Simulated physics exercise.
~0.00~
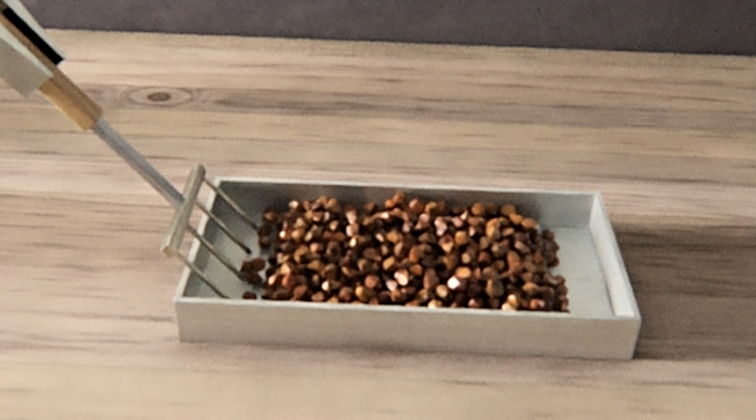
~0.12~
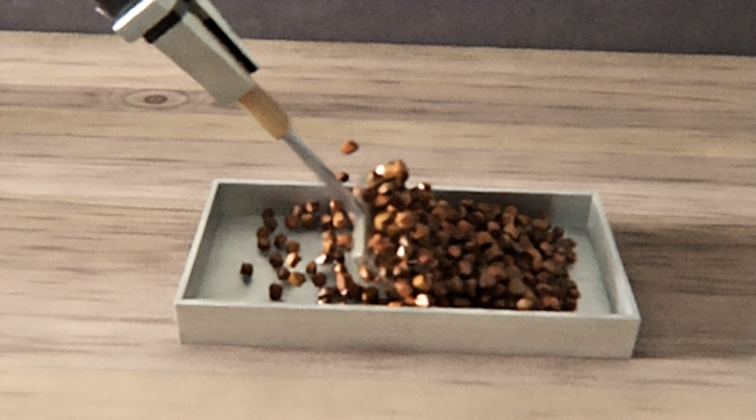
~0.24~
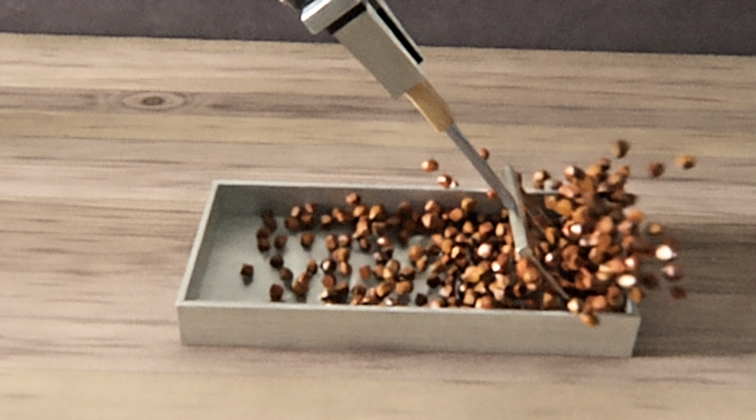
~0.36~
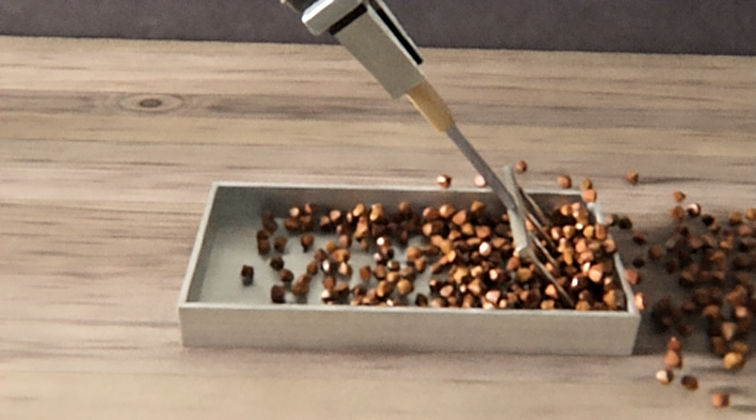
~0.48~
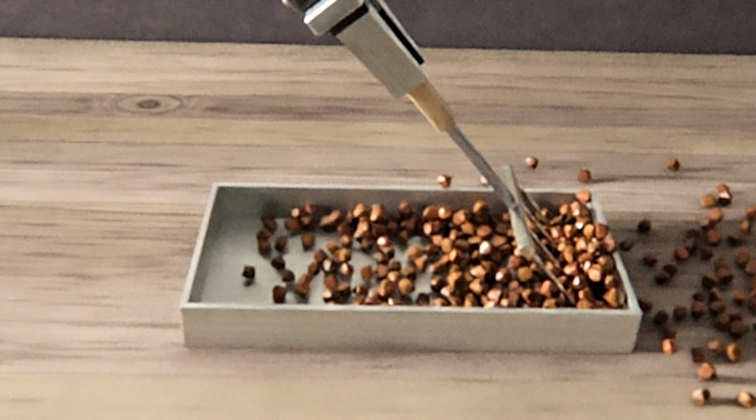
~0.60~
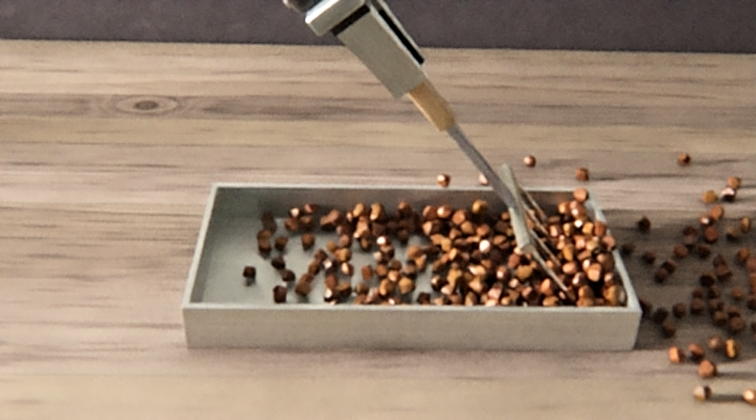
Small rake on a mechanical arm sweeping brown pellets rightward through a pale tray, flinging many over the end onto the table.
